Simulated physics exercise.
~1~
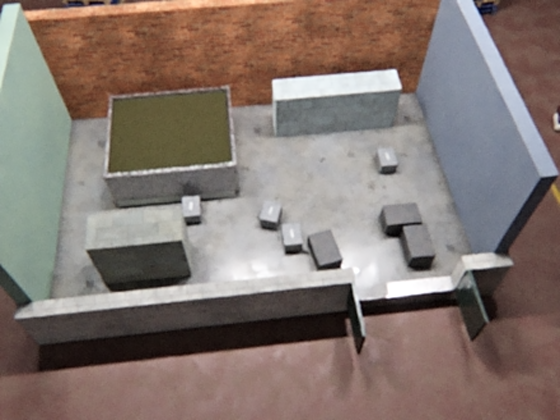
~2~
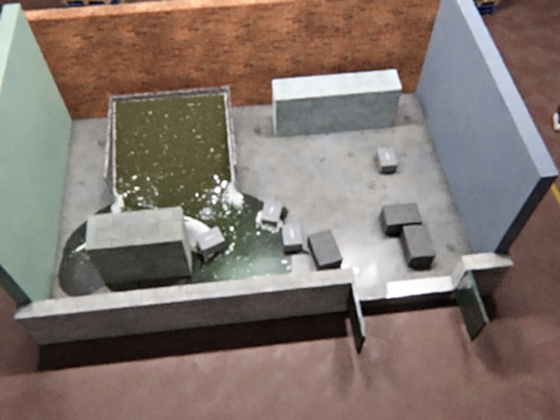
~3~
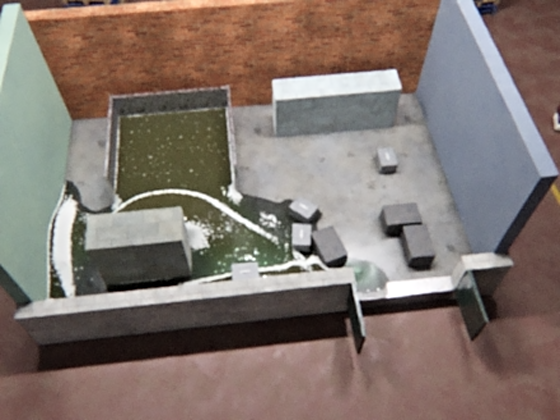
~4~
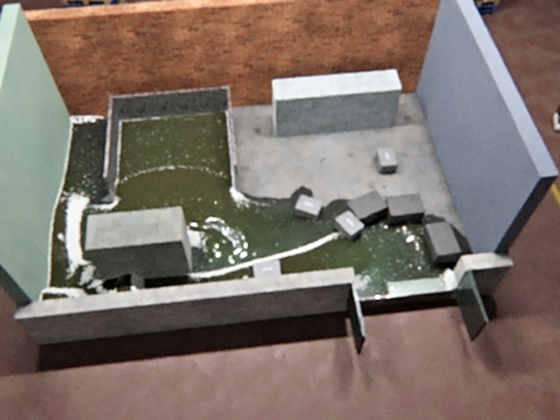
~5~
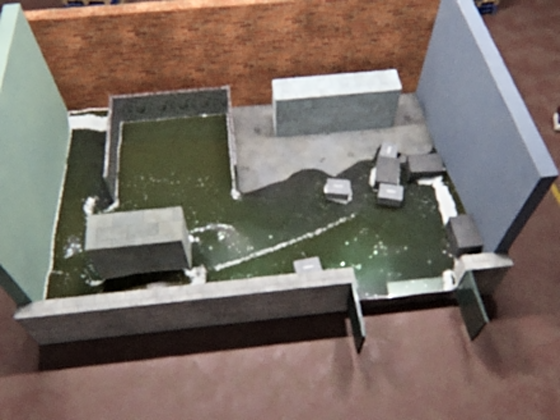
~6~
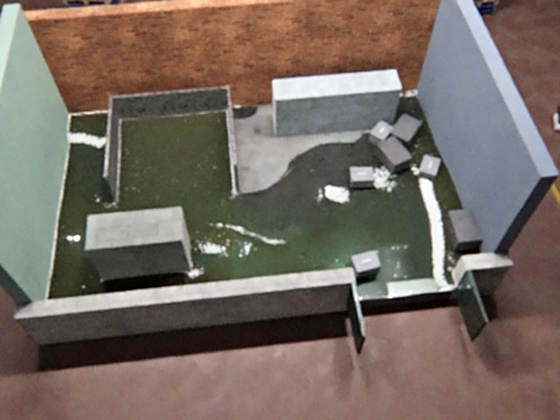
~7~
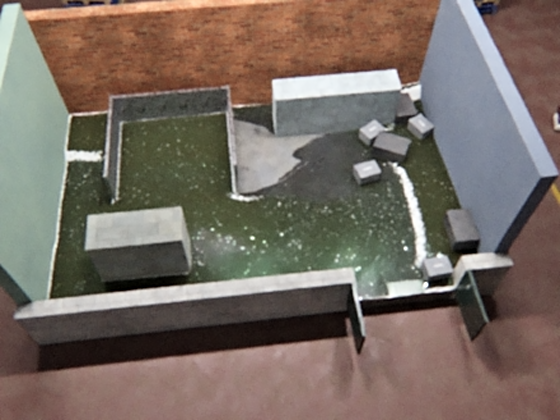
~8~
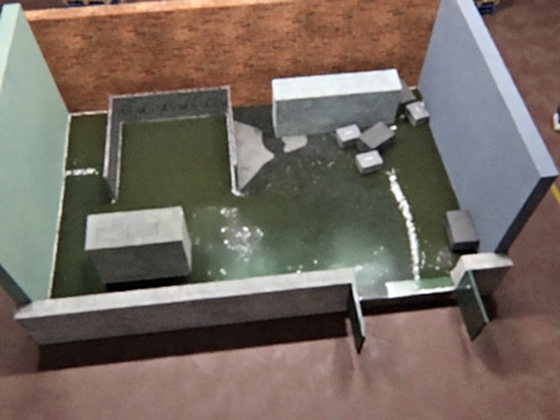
Green water bursting from a tank and spreading across a walled warehouse bay, sweeping grey boxes rightward and toward the back.
